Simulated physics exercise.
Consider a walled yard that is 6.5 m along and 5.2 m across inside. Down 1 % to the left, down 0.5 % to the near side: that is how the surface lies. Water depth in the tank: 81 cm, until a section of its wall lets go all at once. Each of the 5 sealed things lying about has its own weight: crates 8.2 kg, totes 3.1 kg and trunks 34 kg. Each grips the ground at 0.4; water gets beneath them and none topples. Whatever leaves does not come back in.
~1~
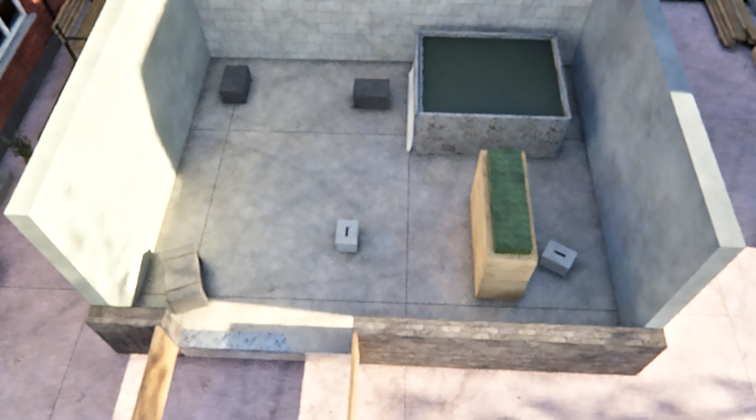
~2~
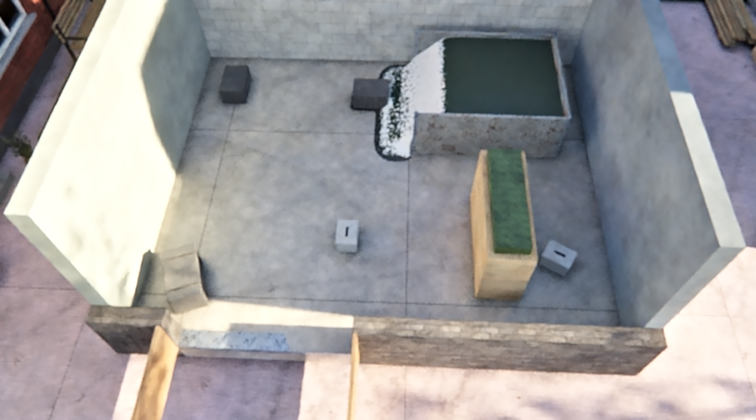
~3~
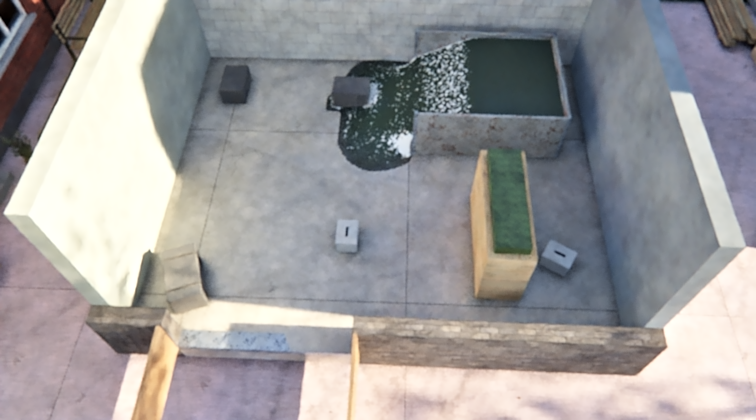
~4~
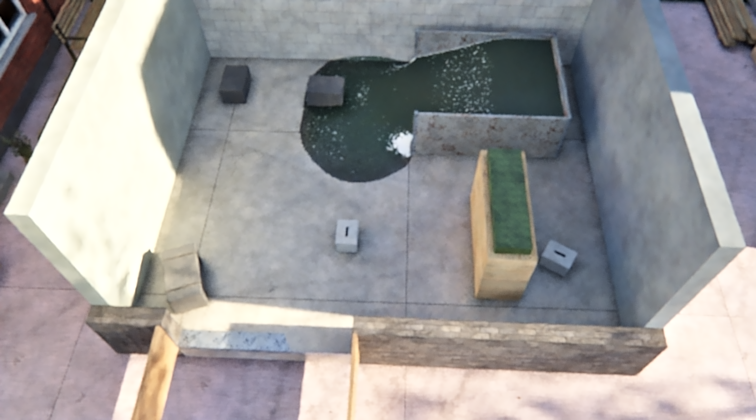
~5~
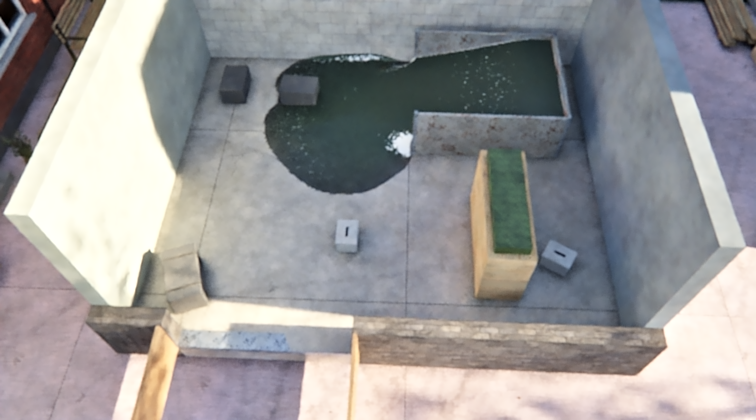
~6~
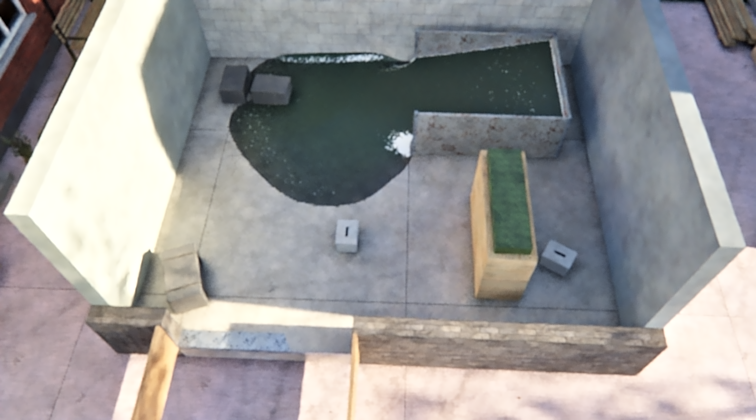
The clip shows a walled yard where dark water pours from the open left side of a tank and spreads across the floor, carrying one dark block leftward to beside another while the other objects stay in place.
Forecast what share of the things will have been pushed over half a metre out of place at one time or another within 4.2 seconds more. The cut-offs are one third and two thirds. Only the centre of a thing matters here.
The share is at least two thirds.
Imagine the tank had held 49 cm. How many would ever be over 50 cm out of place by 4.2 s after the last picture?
In that case the number is 3.
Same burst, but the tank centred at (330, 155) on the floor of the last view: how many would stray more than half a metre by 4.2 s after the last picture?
Result: 3.
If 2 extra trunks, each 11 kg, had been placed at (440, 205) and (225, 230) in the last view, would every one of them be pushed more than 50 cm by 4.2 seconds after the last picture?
First stays inside, then goes beyond.
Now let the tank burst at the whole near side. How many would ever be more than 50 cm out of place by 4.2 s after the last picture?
Count: 3.
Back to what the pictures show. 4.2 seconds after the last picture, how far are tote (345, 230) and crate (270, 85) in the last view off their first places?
Net shifts, in order: 60 cm and 200 cm.
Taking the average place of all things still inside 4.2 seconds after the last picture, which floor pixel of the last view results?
I'd put it around (374, 237).
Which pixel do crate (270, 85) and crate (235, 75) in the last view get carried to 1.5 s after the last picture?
I'd say close to (234, 82) and close to (200, 58).
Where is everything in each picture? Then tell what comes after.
A crate at (372, 87), on the bottom; a crate at (234, 77), on the bottom; 4.0 m2 under water; 0 of 5 have shifted, in the first picture.
A crate at (371, 87) rests on the ground; a crate at (234, 77) rests on the ground; 5.1 m2 under water; 0 of 5 have shifted, in the second picture.
A crate at (351, 85) rests on the ground, 34 cm from its start; a crate at (234, 77) rests on the ground; water covers 6.6 m2; 1 of 5 have shifted, in the third picture.
A crate at (325, 85), on the bottom, 77 cm from its start; a crate at (234, 77) rests on the ground; water covers 8.4 m2; 1 of 5 have shifted, in the fourth picture.
A crate at (298, 84) rests on the ground, 122 cm from its start; a crate at (234, 77), on the bottom; 10.2 m2 under water; 1 of 5 have shifted, in the fifth picture.
A crate at (271, 84) rests on the ground, 169 cm from its start; a crate at (234, 77) rests on the ground; water covers 12.1 m2; 1 of 5 have shifted, in the sixth picture.
Then, 0.4 s after the last picture 1 of 5 are over 50 cm from their spots; 2 afloat.
Then, 1.5 s after the last picture 1 of 5 are over 50 cm from their spots; 2 afloat.
Then, 2.8 s after the last picture 3 of 5 are over 50 cm from their spots; 2 afloat.
Then, 4.2 s after the last picture 4 of 5 are over 50 cm from their spots, and 4 have been at some point; 2 afloat.
